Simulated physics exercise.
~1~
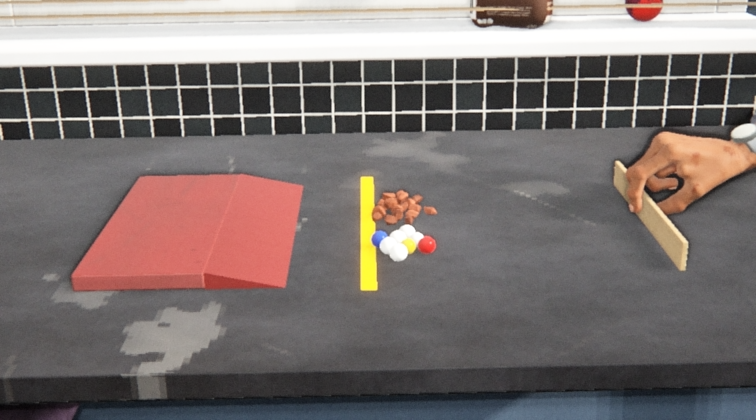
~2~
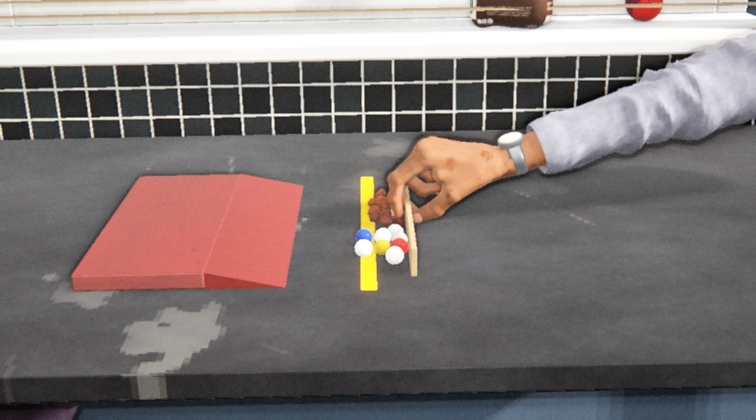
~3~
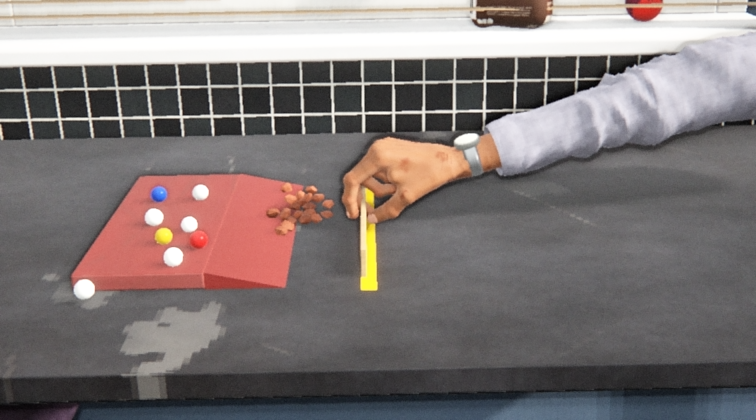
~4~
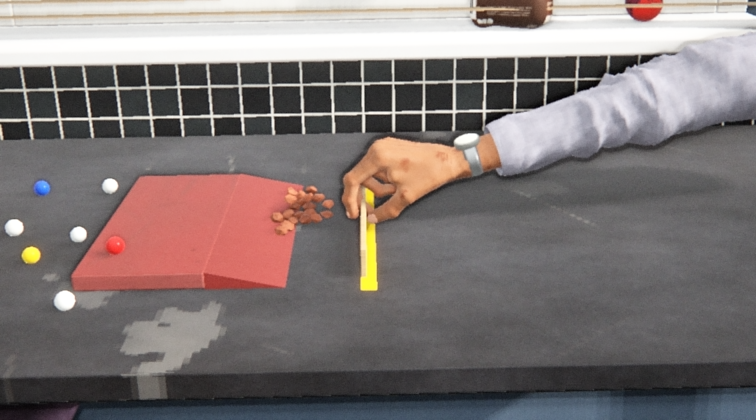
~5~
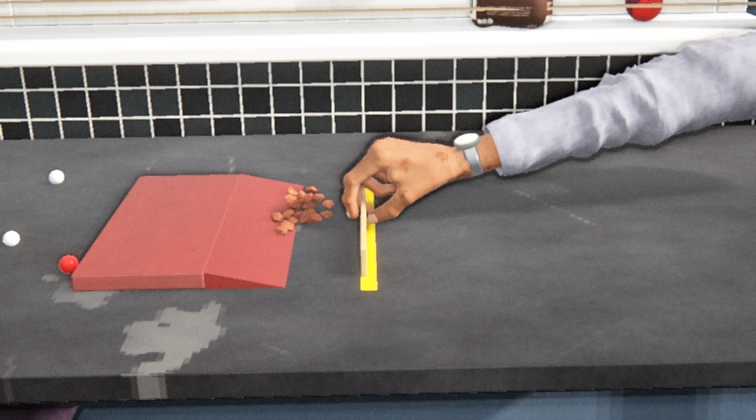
A hand sweeps a card left, sending balls over the red ramp while brown bits stay behind.
